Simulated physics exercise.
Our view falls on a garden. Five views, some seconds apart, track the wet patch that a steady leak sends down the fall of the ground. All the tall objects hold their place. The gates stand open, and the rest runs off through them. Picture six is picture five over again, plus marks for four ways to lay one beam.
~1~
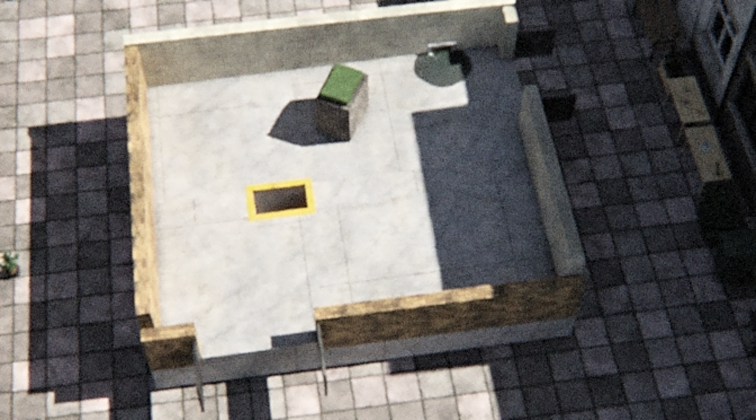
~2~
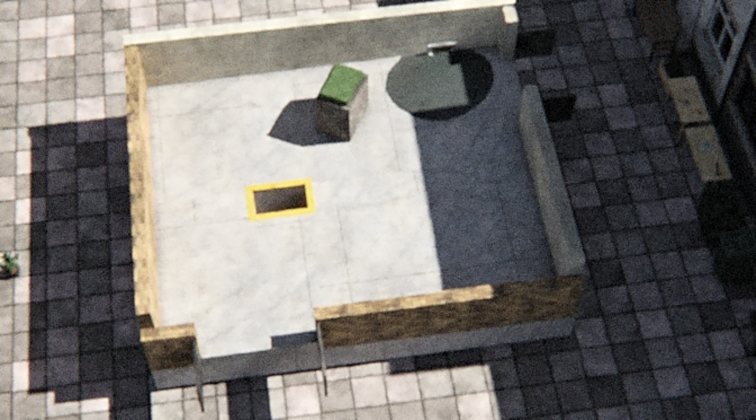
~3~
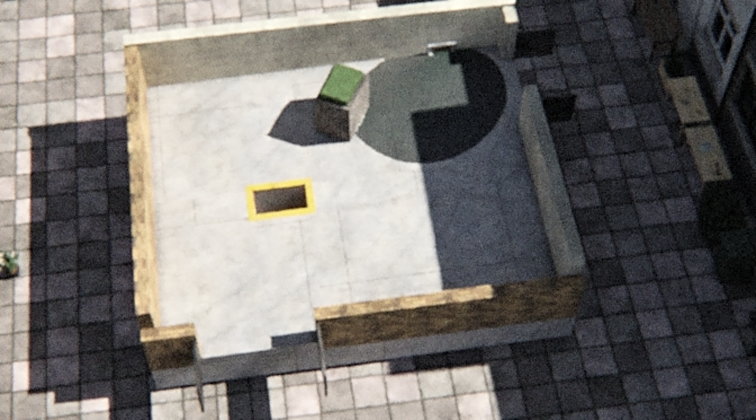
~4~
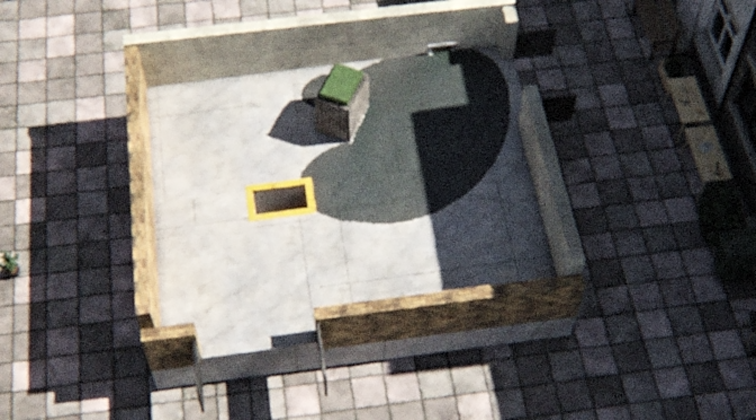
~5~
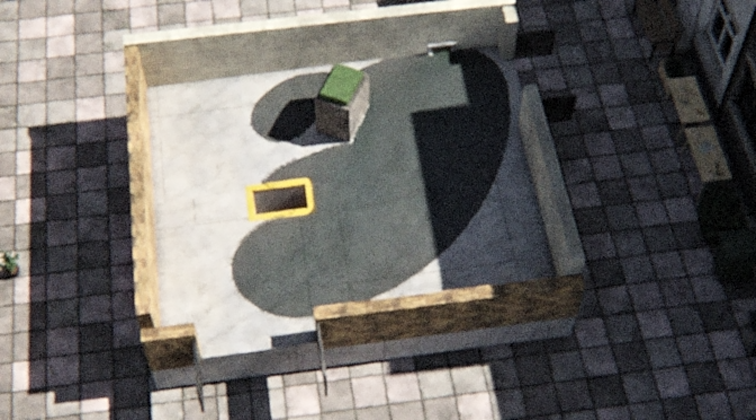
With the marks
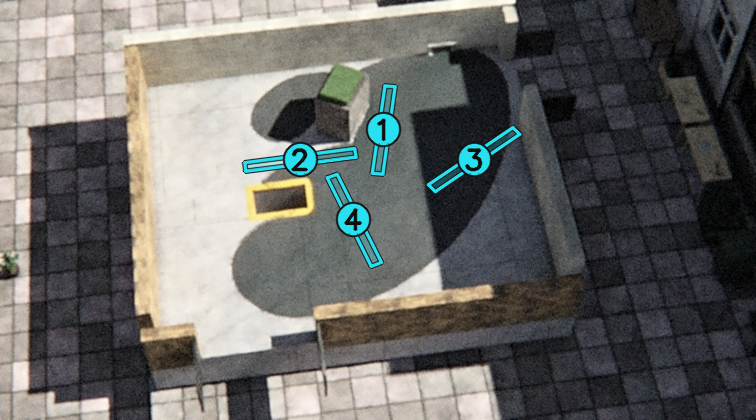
Dark water spread from the top right corner of a walled yard, crept around both sides of a green-topped block, then reached the yellow-edged drain and passed it toward the lower left.
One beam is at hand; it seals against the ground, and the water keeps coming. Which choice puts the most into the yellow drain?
Go for 3.
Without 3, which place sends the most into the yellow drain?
4 it is.
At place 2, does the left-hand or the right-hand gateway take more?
The left gate.
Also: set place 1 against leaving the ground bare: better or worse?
Place 1 is worse.
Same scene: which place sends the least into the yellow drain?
It is 1.
In cyan, 1 from (377, 173) to (390, 86); 2 from (245, 166) to (355, 152); 3 from (431, 188) to (516, 131); 4 from (332, 176) to (376, 264).
If 1 is chosen, about 4 % of the stream goes into the yellow drain, about 95 % out by the gates.
If 2 is chosen, about 13 % of the stream goes into the yellow drain, about 85 % out by the gates.
If 3 is chosen, about 28 % of the stream goes into the yellow drain, about 71 % out by the gates.
If 4 is chosen, about 18 % of the stream goes into the yellow drain, about 79 % out by the gates.
